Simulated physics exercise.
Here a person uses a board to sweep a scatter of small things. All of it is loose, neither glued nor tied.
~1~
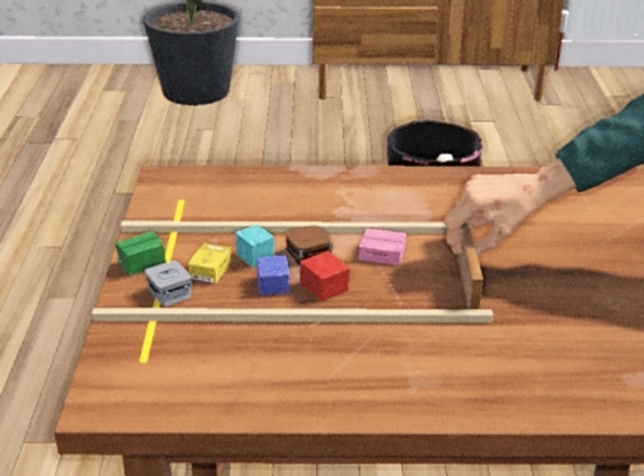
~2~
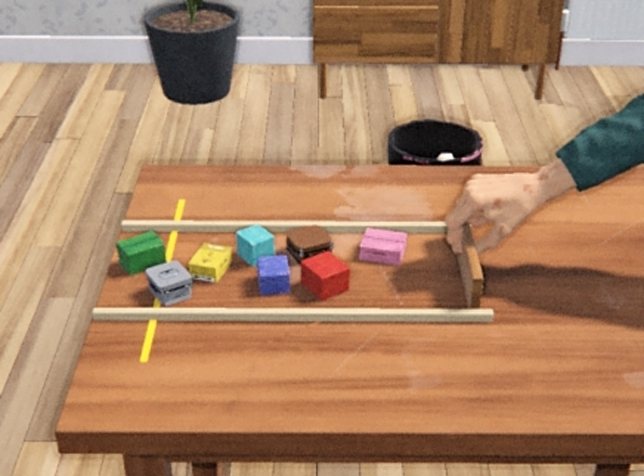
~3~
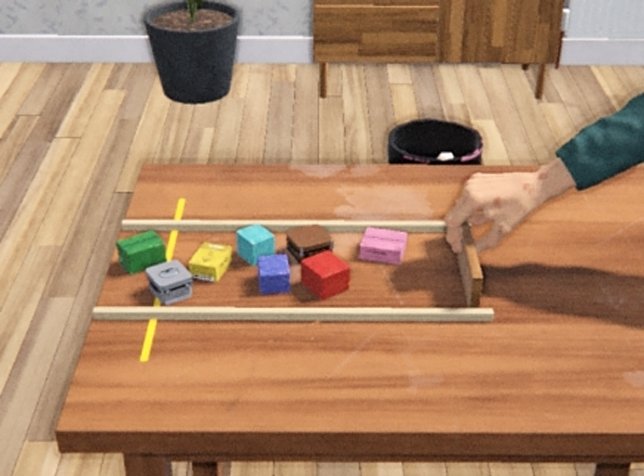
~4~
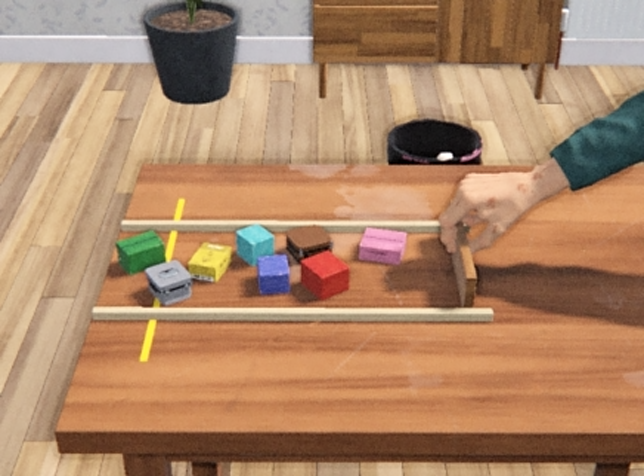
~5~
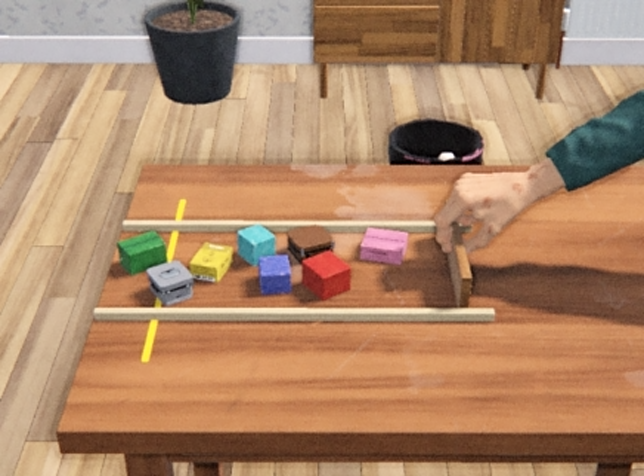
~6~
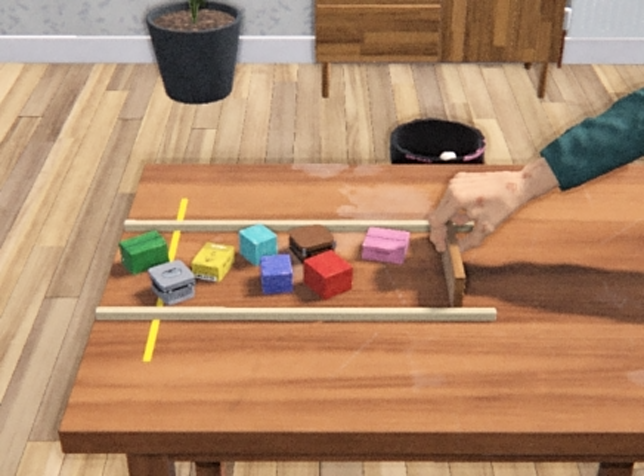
A hand gripping a small wooden board at the right end of two pale rails holds it nearly still, then slides it slightly left across the tabletop. The loose colored boxes between the rails, from pink to green near the yellow tape, stay in place, untouched by the board.
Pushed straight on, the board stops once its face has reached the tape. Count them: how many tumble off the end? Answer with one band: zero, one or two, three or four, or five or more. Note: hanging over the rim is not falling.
Three or four.
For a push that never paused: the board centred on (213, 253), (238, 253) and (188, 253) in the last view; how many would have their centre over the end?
Result per place: 1; 0; 3.
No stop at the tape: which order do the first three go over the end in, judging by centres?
The green box, the turquoise block, then the yellow box.
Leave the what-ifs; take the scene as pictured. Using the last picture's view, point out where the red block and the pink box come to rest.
In order, first (148, 269), then (152, 246).
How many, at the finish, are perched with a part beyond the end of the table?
Count: 2.
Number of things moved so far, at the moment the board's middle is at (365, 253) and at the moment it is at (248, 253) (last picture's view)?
Answer - first 2, then 8.
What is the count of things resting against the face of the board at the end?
It is in contact with 2.
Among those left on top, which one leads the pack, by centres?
Result: Blue block.
Soon after, none off yet; green box at rest near (144, 253); grey case at rest near (172, 283); yellow box at rest near (213, 262).
After that, none off yet; green box displaced a little near (130, 254); grey case moving near (168, 285); yellow box displaced about its own width near (172, 263).
In the end, the number that fall off is three or four; gone, brown case, turquoise block, yellow box and green box.
